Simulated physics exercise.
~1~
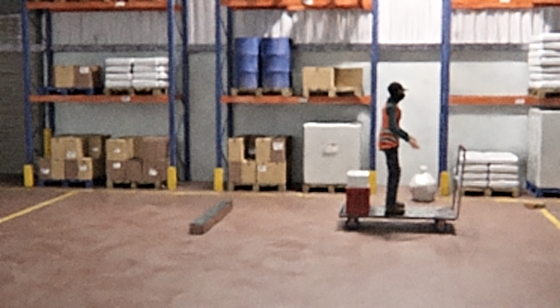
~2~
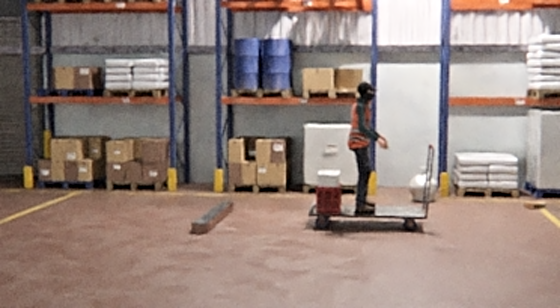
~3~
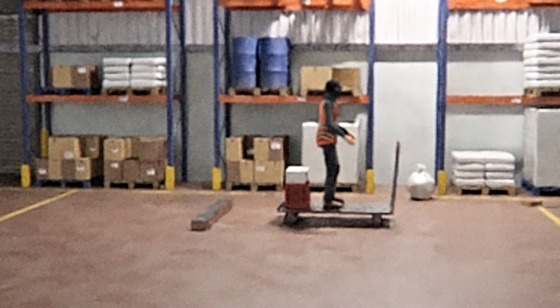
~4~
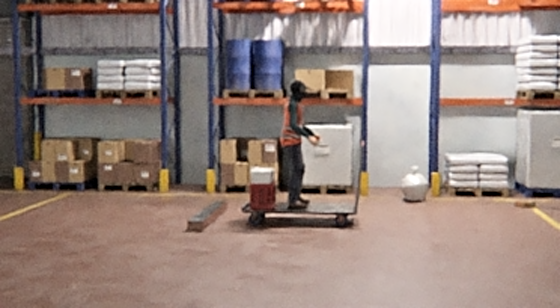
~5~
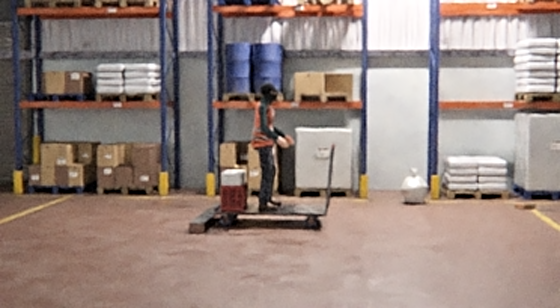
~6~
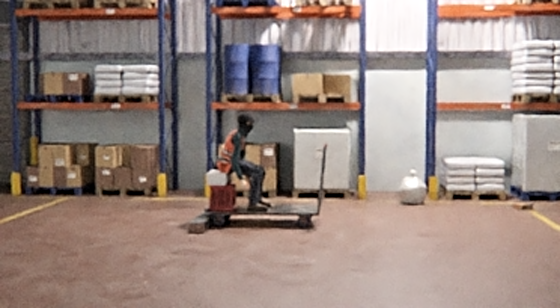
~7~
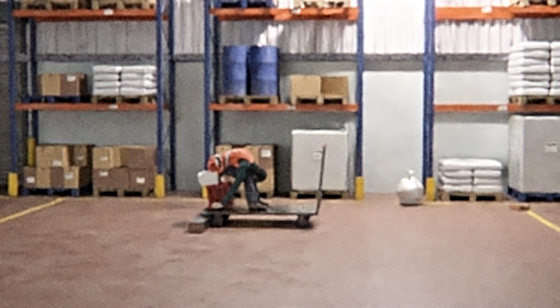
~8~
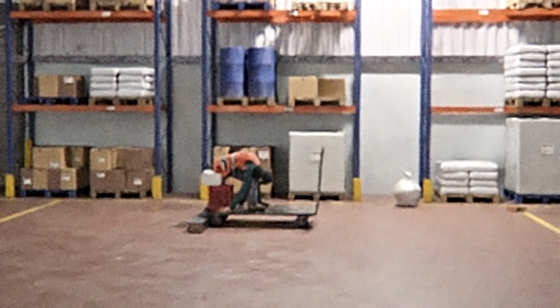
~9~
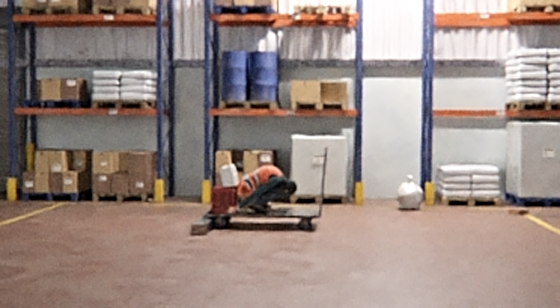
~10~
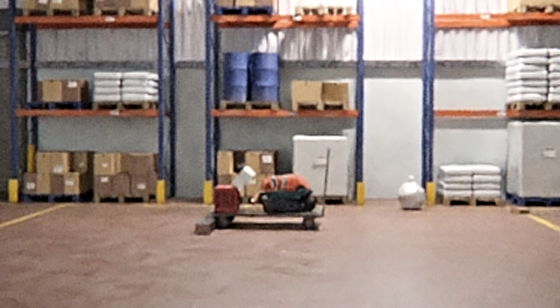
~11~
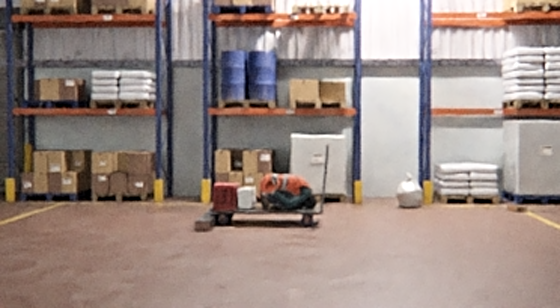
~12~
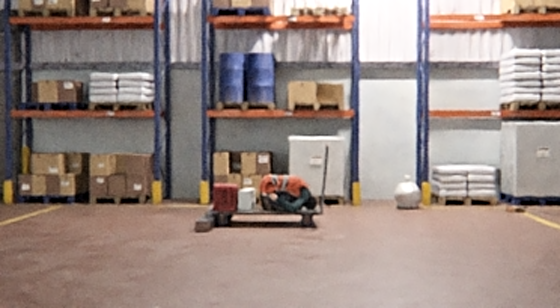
Trolley carrying a standing worker rolls left into a wheel stop, the rider folding and slumping onto the deck beside toppled white tote.
